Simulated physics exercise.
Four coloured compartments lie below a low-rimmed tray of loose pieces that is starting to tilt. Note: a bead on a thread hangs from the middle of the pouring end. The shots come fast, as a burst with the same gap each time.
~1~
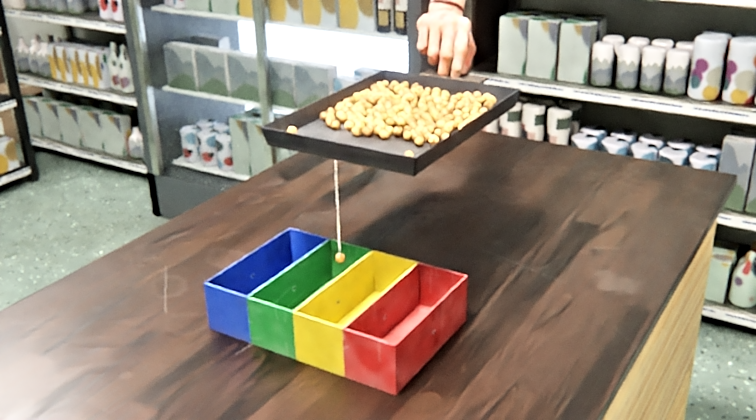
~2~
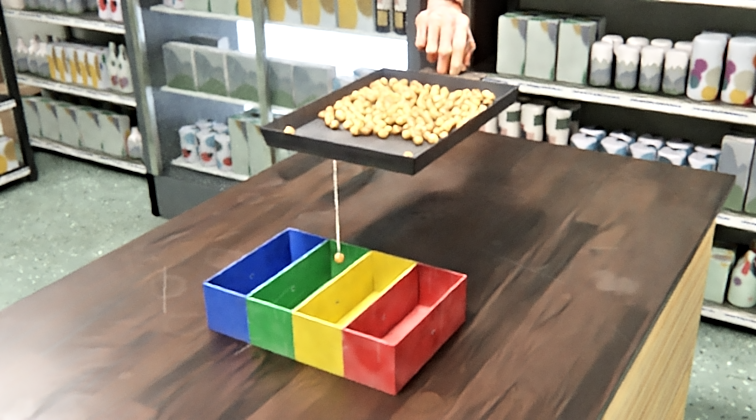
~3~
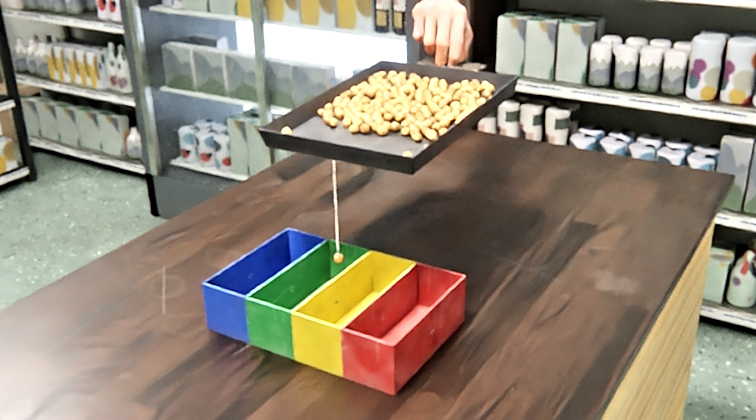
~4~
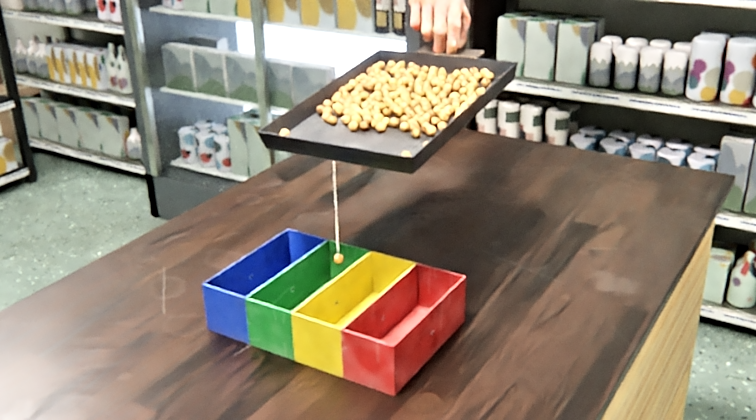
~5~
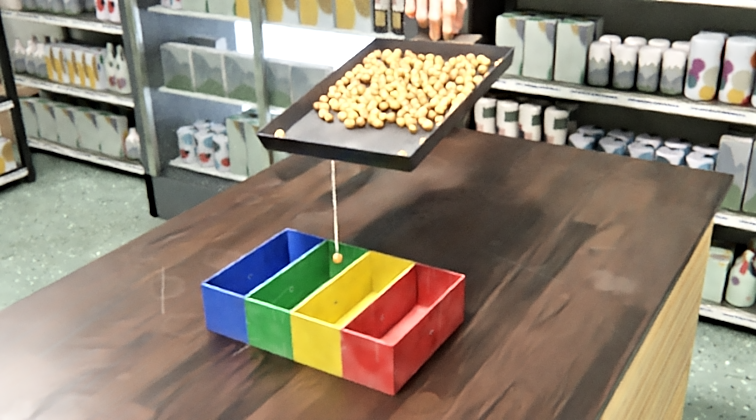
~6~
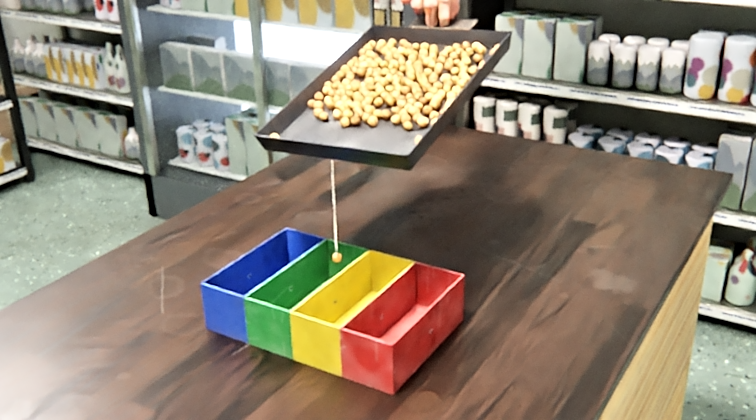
Black tray of small tan pieces tilting gradually above blue, green, yellow and red compartments as a hand raises its far side.
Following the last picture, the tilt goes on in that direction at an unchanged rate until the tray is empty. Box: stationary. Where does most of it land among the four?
Most of it lands in the blue cell.
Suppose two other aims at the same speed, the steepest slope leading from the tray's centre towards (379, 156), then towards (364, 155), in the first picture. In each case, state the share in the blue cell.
Lab note: Try 1 = 0 %, try 2 = 0 %.
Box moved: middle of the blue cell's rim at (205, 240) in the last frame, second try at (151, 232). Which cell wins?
So the first one goes to the yellow cell and the second to the red cell.
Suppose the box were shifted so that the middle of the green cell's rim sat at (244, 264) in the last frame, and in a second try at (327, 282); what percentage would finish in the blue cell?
Trial 1 near 0 percent, trial 2 near 40 percent.
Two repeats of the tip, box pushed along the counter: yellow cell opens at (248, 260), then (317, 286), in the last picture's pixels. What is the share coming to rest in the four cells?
First about 70, then 90 per cent.
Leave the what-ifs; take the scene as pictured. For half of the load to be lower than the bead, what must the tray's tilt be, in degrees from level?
Near 95 degrees.
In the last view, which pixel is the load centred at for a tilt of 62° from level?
Centre estimate: (307, 134).
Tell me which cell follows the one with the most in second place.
The one in second place is green.
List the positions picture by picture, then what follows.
The first picture shows corners of the pouring end near (266, 126) and (414, 156), level; middle of the load near (408, 110), round wooden beads; bead on its thread near (340, 258); blue cell near (228, 308); green cell near (272, 323); yellow cell near (319, 339); red cell near (369, 356).
The second picture shows corners of the pouring end near (265, 127) and (413, 155), level; middle of the load near (407, 108).
The third picture shows corners of the pouring end near (264, 128) and (411, 155), tipped barely, lowest at the left corner; middle of the load near (406, 103).
The fourth picture shows corners of the pouring end near (263, 130) and (410, 155), tipped a little, lowest at the left corner; middle of the load near (405, 95).
The fifth picture shows corners of the pouring end near (261, 132) and (408, 154), tipped a little, lowest at the left corner; middle of the load near (402, 87).
The sixth picture shows corners of the pouring end near (260, 133) and (406, 152), tipped clearly, lowest at the left corner; middle of the load near (396, 80), all but a few on the move; blue cell near (225, 308); green cell near (269, 323); yellow cell near (316, 339); red cell near (367, 356).
Shortly afterwards, tray tipped steeply; the bulk on the tray; only a few in the blue cell; only a few in the green cell; only a few in the yellow cell; a little falling or outside the box.
Next, tray tipped past a quarter turn; a little on the tray; near a third in the blue cell; near a quarter in the green cell; a little in the yellow cell; only a few in the red cell; near a quarter falling or outside the box.
Some moments later, tray tipped past a quarter turn; near half in the blue cell; near a quarter in the green cell; a little in the yellow cell; only a few in the red cell; a little falling or outside the box.
In the end, tray tipped past a quarter turn; near half in the blue cell; near a quarter in the green cell; a little in the yellow cell; only a few in the red cell; a little outside the box.
